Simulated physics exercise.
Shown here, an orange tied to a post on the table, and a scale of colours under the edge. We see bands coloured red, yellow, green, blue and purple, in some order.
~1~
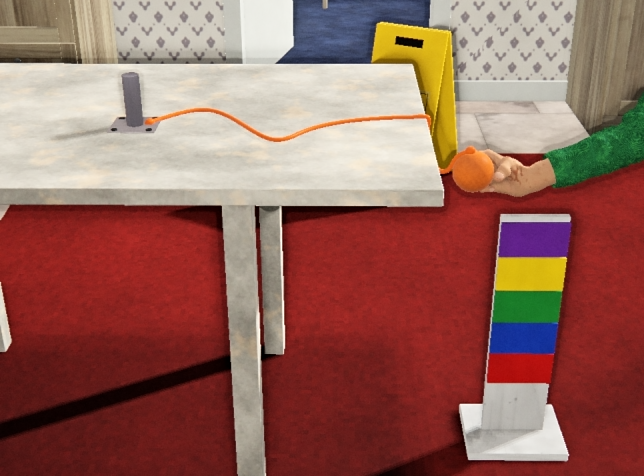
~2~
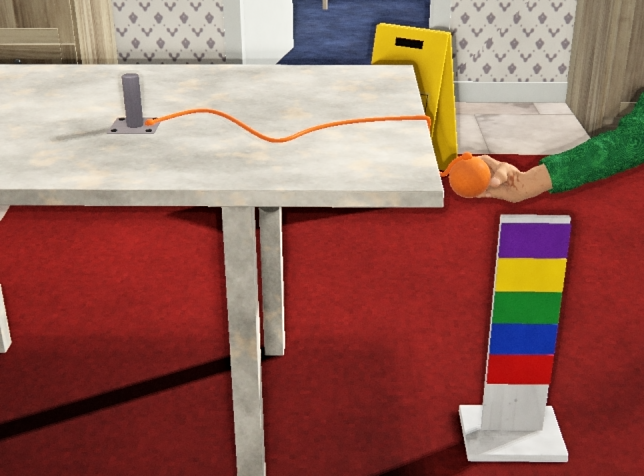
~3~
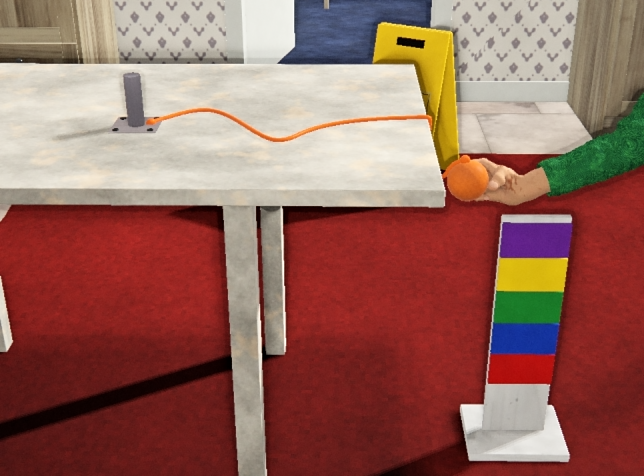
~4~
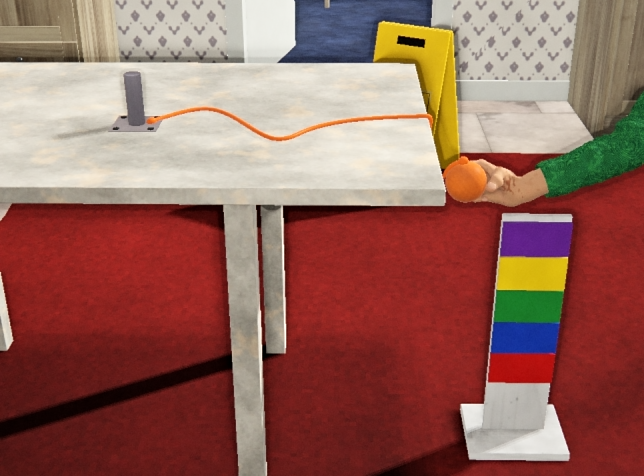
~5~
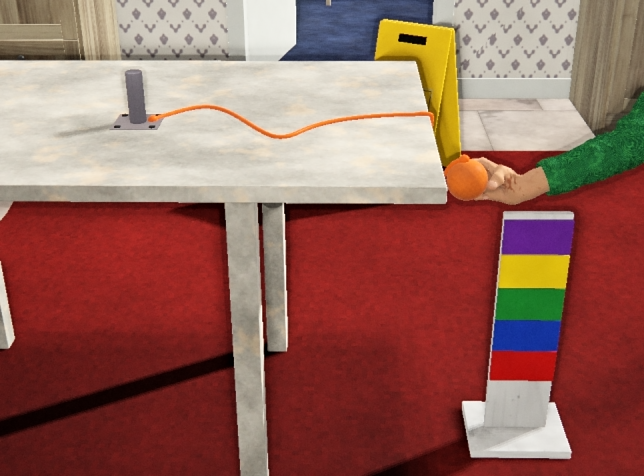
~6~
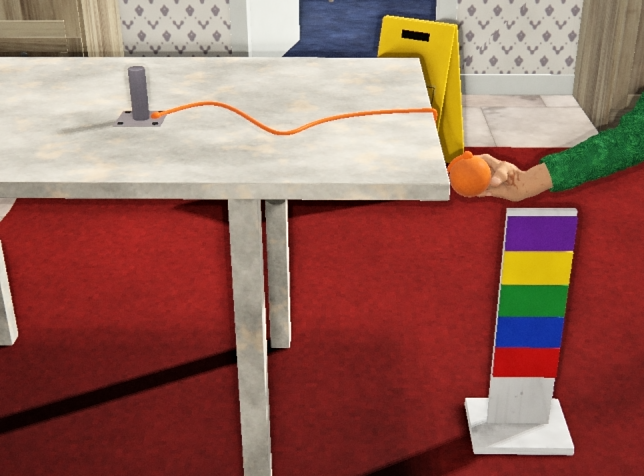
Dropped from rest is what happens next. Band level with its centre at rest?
Green.
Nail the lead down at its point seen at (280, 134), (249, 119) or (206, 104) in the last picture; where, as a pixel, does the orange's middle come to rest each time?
Roughly (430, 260), (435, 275) and (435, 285).
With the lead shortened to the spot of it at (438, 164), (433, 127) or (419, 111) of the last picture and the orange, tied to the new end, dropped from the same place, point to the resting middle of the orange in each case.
So, going through them: (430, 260) first, (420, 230) next, (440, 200) last.
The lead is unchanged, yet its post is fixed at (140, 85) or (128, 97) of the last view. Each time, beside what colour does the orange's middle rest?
In turn, yellow and then yellow.
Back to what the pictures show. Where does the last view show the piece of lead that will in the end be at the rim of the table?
It sits at about (357, 115).
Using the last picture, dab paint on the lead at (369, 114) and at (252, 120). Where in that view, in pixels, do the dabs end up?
I'd say about (434, 134) for one and about (295, 116) for the other.
Soon after, orange near (446, 284); level with yellow.
After that, orange near (394, 298); level with green.
And then, orange near (424, 299); level with green.
In the end, orange near (432, 295); level with green. Its centre hangs level with the green band.
